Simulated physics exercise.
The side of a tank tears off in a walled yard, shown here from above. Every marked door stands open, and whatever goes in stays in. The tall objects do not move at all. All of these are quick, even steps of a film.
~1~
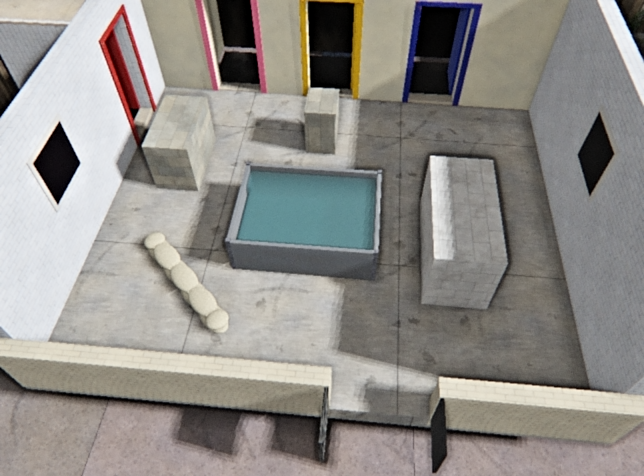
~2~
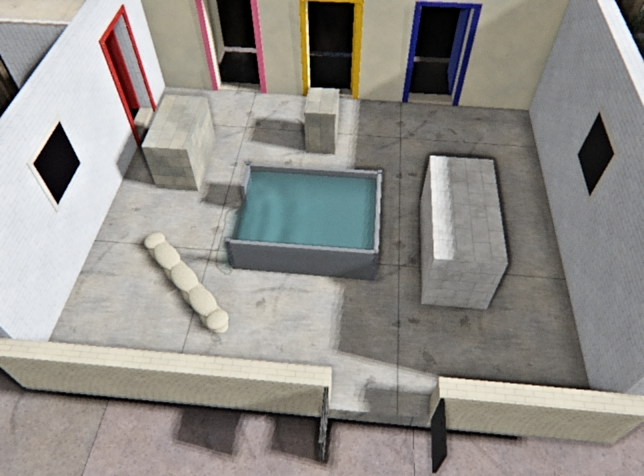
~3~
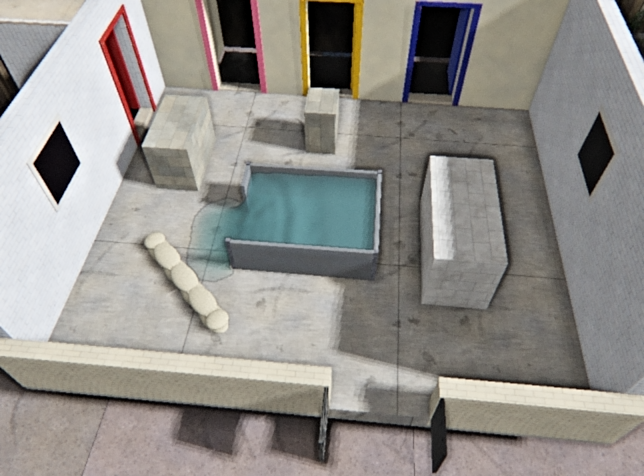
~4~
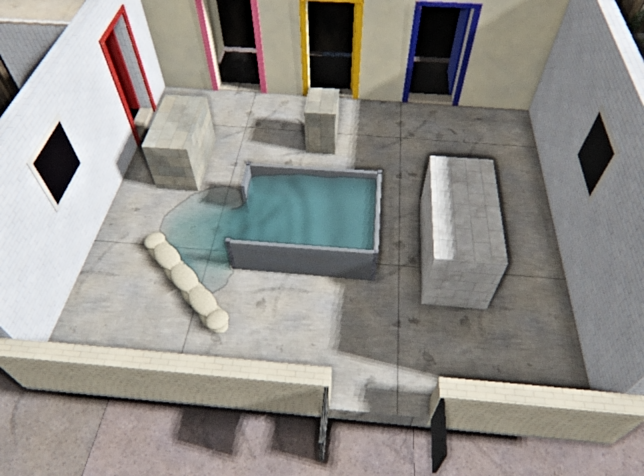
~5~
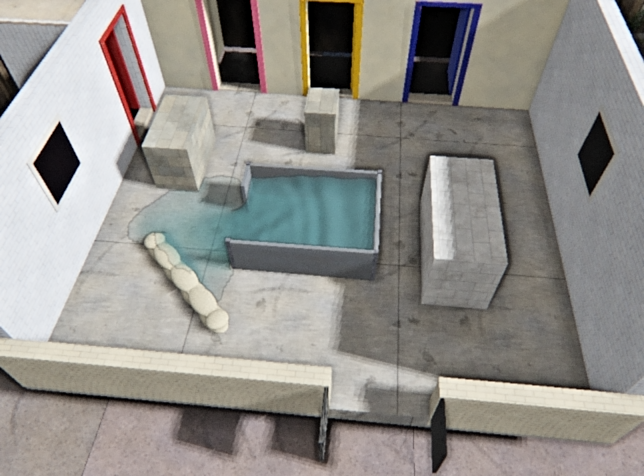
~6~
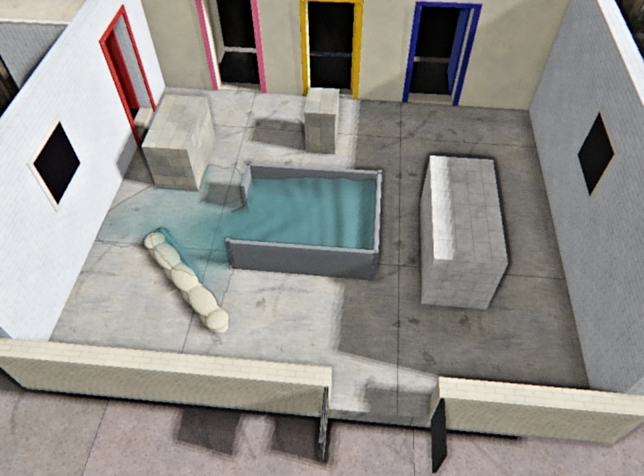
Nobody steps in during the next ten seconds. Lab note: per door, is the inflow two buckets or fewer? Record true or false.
Yellow door true; red door true; blue door true; pink door false.
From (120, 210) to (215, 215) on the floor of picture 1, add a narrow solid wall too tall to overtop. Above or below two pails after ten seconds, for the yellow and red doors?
Then it goes like this: Yellow falls below the limit, red falls below the limit.
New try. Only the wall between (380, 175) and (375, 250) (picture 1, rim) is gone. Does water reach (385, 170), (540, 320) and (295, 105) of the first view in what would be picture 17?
Spot one ends up deluged, spot two untouched by the spill, spot three untouched by the spill.
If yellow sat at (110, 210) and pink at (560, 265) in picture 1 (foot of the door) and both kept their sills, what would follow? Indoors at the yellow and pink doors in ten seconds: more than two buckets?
Yellow: Exceeds the limit; pink: Falls short.
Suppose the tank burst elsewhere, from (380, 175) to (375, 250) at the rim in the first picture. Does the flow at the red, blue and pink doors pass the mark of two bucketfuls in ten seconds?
Red door: Below the limit; blue door: Above the limit; pink door: Below the limit.
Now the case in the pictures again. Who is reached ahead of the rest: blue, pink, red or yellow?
The red door.
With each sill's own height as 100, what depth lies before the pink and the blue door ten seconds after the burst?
Readings, in sequence: 130 percent and 50 percent.
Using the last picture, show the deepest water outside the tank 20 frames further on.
Deepest spot: Around (162, 95).
A moment on, water covers 15 % of the floor; the yellow door not reached, the red door not reached, the blue door not reached, the pink door not reached.
Next, water covers 30 % of the floor; the yellow door not reached, the red door wet at the sill, nothing in, the blue door not reached, the pink door not reached.
Then, water covers 45 % of the floor; the yellow door not reached, the red door wet at the sill, nothing in, the blue door not reached, the pink door under two buckets in.
Later, water covers 70 % of the floor; the yellow door wet at the sill, nothing in, the red door wet at the sill, nothing in, the blue door wet at the sill, nothing in, the pink door over two buckets in.
In the end, water covers 90 % of the floor; the yellow door under two buckets in, the red door wet at the sill, nothing in, the blue door wet at the sill, nothing in, the pink door over two buckets in.
